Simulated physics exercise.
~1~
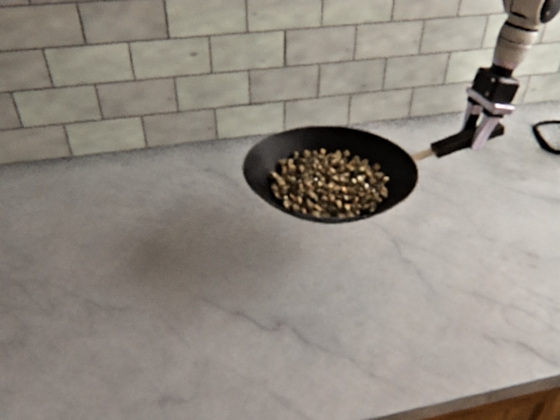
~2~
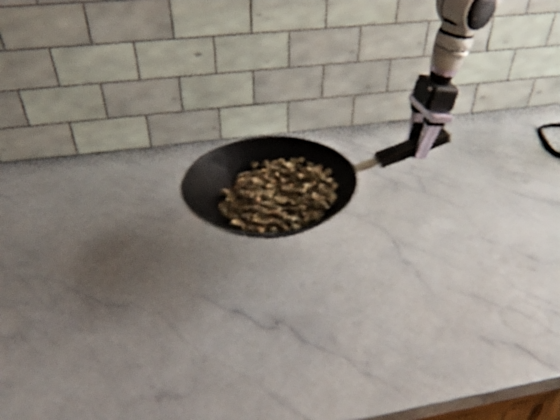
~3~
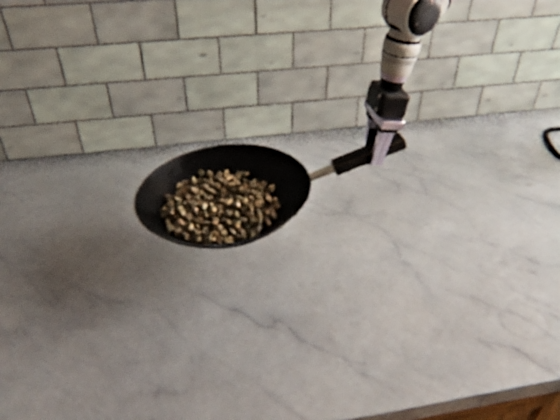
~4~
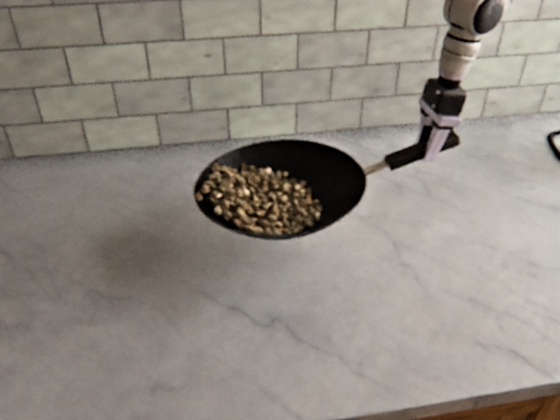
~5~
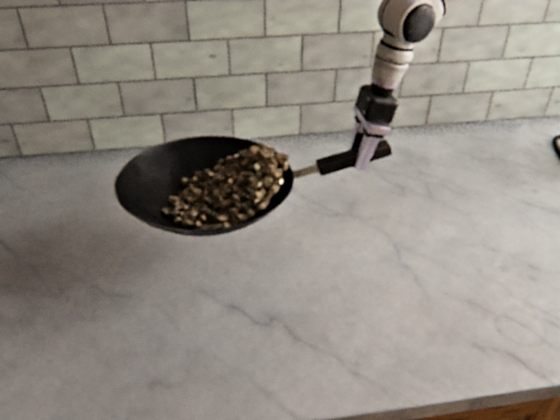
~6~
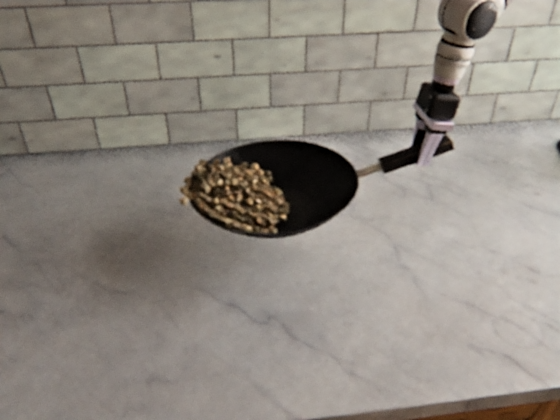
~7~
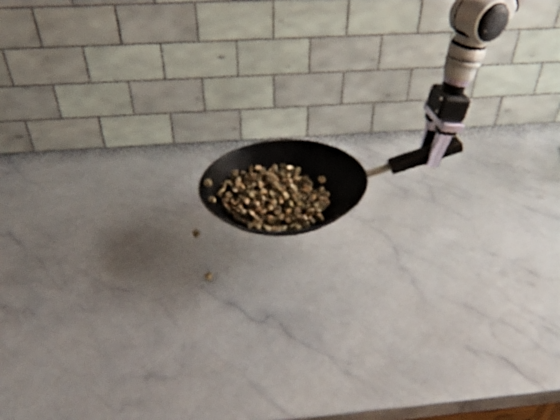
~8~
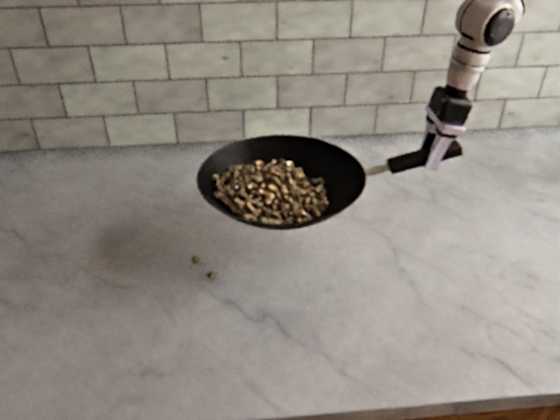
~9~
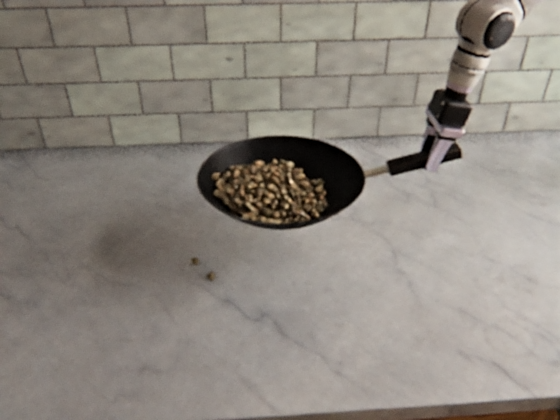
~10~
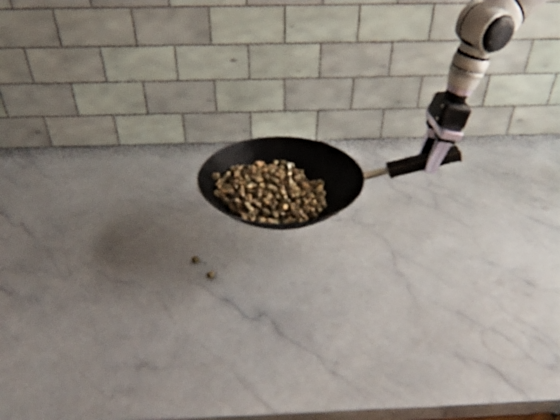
A robot arm shakes a wok of small pebbles left and right, spilling two onto the counter.
